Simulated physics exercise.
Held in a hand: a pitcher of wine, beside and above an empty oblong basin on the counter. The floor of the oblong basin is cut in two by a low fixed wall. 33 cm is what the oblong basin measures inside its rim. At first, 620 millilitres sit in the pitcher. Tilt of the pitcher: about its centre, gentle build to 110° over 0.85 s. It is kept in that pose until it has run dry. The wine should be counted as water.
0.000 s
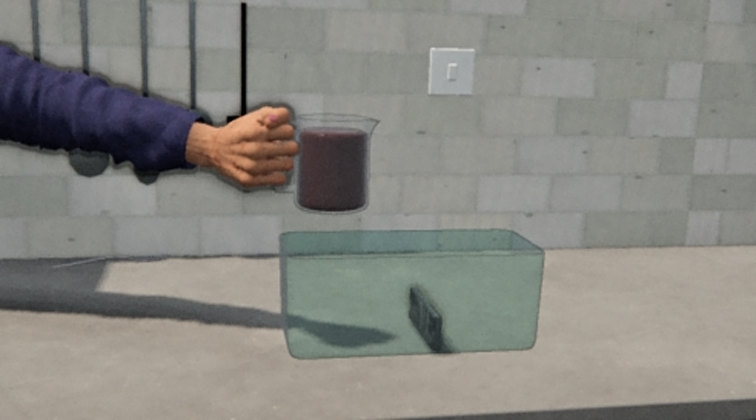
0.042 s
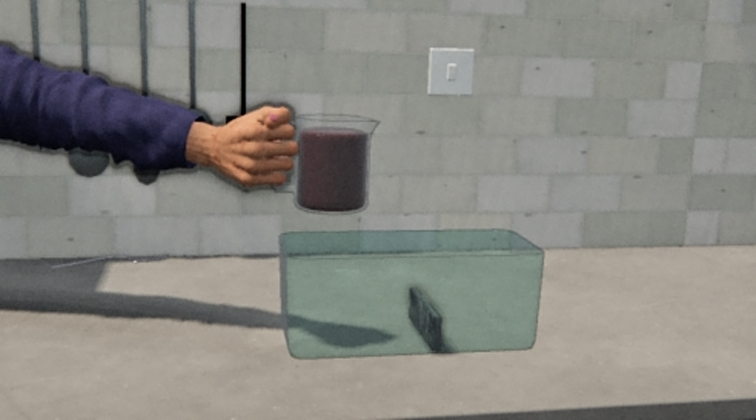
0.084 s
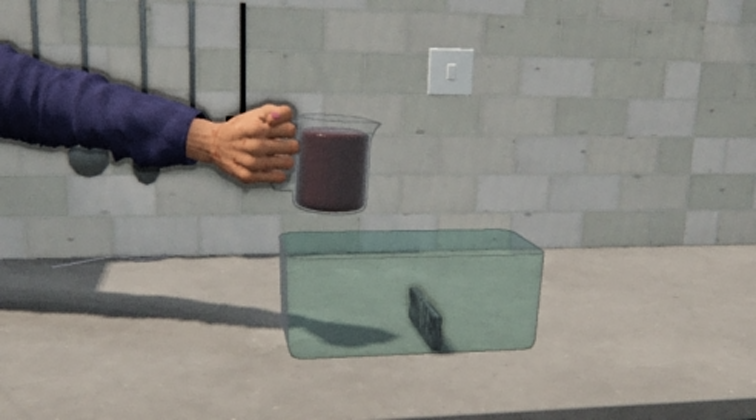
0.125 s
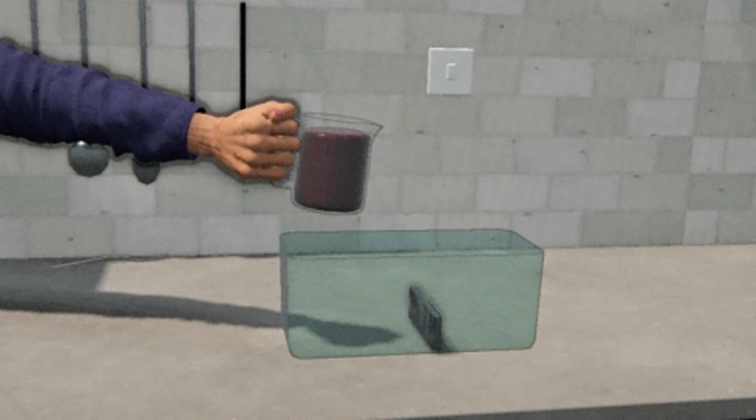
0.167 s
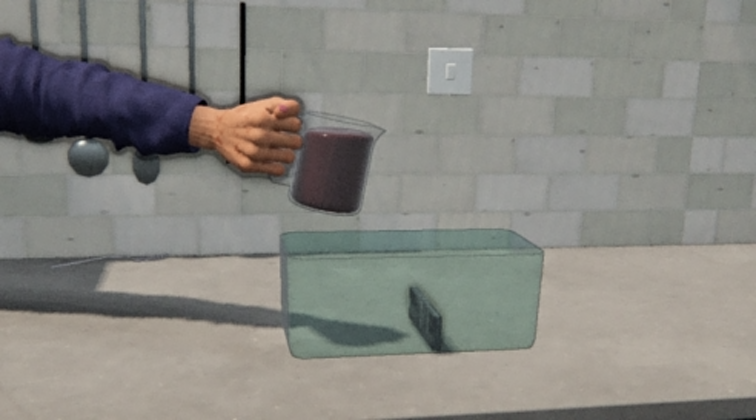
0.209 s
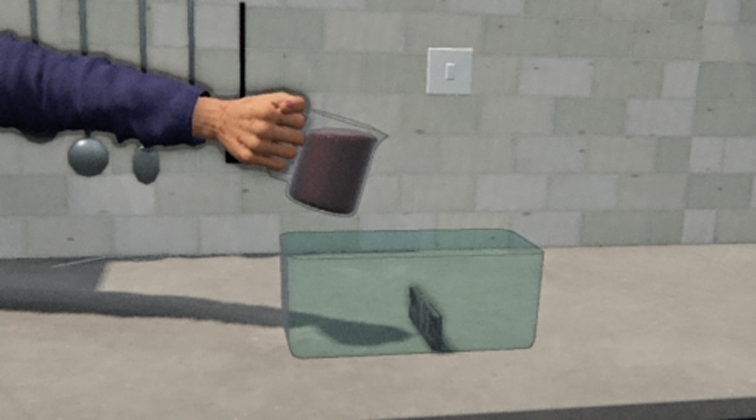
On a pale counter before a grey tiled wall, a hand holds a glass pitcher of dark red wine upright above an empty, greenish, see-through oblong basin. The hand slowly tilts the pitcher to the right, gently at first and then further, while the wine stays inside.
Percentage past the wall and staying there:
44 percent.
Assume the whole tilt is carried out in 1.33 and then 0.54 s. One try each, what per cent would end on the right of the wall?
Try 1: 55 %; try 2: 30 %.
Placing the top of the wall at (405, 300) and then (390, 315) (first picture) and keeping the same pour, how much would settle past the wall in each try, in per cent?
It comes to 85 per cent, and then 90 per cent.
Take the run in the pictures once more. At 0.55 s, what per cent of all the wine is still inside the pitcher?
Fraction remaining: Approx. 76 per cent.
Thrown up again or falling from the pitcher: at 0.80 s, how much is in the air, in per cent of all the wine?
About 14 percent.
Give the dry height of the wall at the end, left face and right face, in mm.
The left side gives some 32 mm, the right side some 30 mm.
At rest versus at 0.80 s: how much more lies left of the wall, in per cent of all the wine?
That is roughly 26 in a hundred of the whole.
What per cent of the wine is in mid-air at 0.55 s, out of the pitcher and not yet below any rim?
At that moment, about 16 percent.
Then, 0.55 s in, the tilt is 80° and 76 per cent is still to pour, 2 is left of the wall and 6 right of it.
Then, 0.80 s in, the tilt is 109° and 21 per cent is still to pour, 28 is left of the wall and 37 right of it.
Then, 1.07 s in, the tilt is 110° and 2 per cent is still to pour, 53 is left of the wall and 44 right of it.
Then, 1.35 s in, the tilt is 110° and 0 per cent is still to pour, 55 is left of the wall and 44 right of it.
Finally, 55 per cent lies left of the wall, 44 right of it and 1 outside.
